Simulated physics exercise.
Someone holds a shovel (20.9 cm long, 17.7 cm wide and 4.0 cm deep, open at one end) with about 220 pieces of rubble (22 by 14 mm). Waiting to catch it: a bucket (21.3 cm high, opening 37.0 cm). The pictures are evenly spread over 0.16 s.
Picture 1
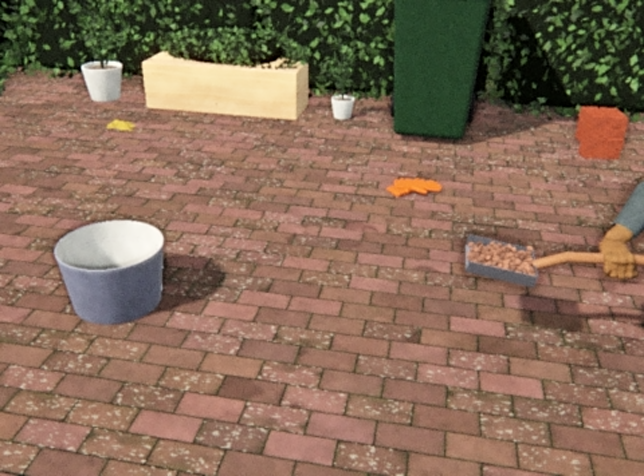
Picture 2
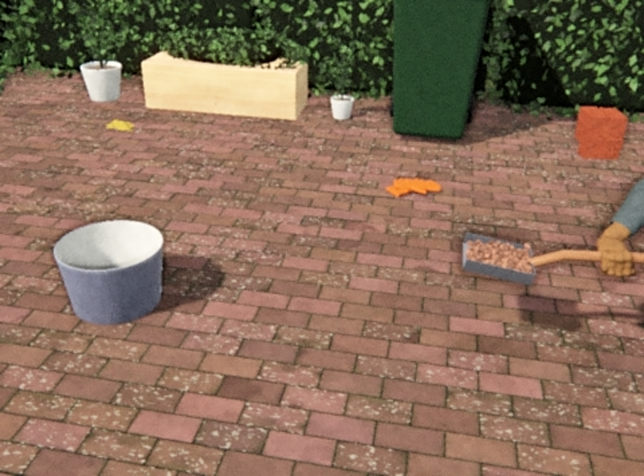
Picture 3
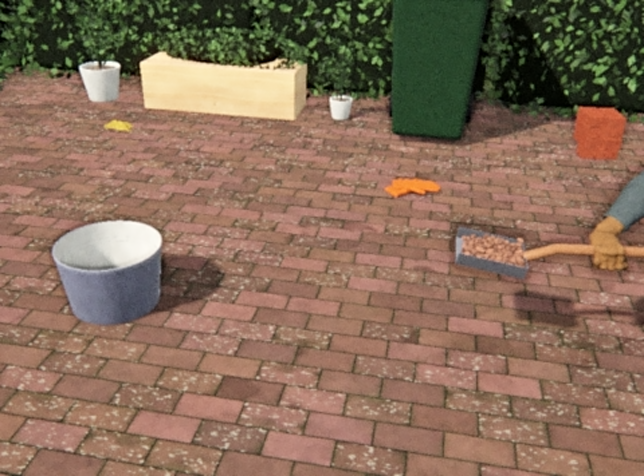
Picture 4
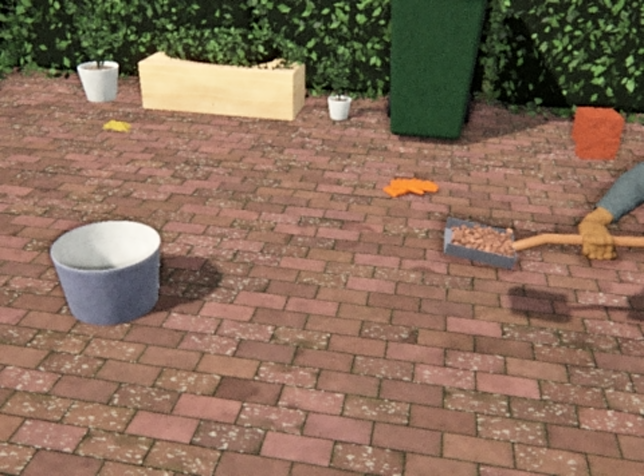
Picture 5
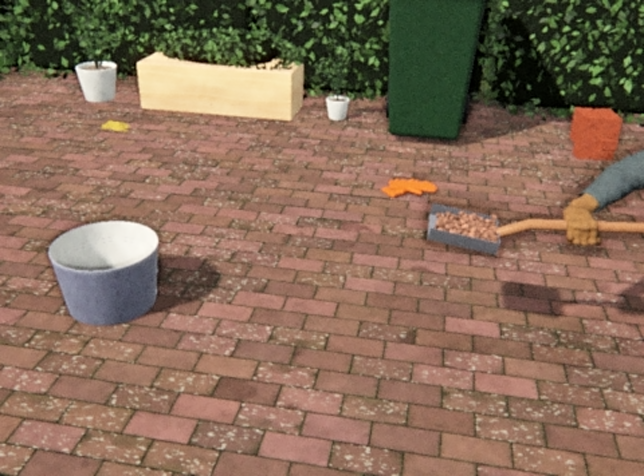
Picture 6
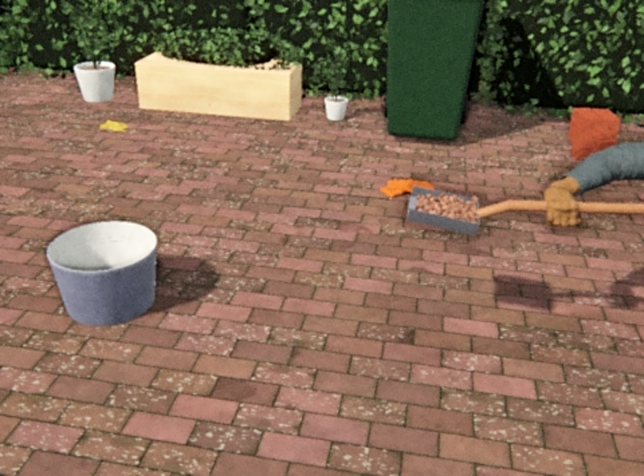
On a brick patio, a gloved hand moves a shovel of rubble left and slightly upward.
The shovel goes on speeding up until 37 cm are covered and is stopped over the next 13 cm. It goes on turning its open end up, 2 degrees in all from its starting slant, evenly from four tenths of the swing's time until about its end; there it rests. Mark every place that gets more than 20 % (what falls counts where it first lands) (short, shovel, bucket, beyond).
Short: Under, shovel: Under, bucket: Under, beyond: Over.
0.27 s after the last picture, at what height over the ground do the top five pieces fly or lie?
Some 95 cm.
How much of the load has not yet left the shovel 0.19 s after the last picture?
Roughly 0 per cent.
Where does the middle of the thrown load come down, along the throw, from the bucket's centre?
Some 80 cm beyond it.
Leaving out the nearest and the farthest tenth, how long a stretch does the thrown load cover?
Some 20 cm.
Then, 0.10 s after the last picture, tilt 9 degrees; shovel 75 %, in the air 25 %; middle of all pieces near (368, 134).
Then, 0.19 s after the last picture, tilt 9 degrees; in the air 100 %; middle of all pieces near (288, 84).
Then, 0.27 s after the last picture, tilt 9 degrees; in the air 100 %; middle of all pieces near (216, 62).
Then, 0.35 s after the last picture, tilt 9 degrees; in the air 100 %; middle of all pieces near (147, 61).
In the end, short 0 %, shovel 0 %, bucket 0 %, beyond 100 %.
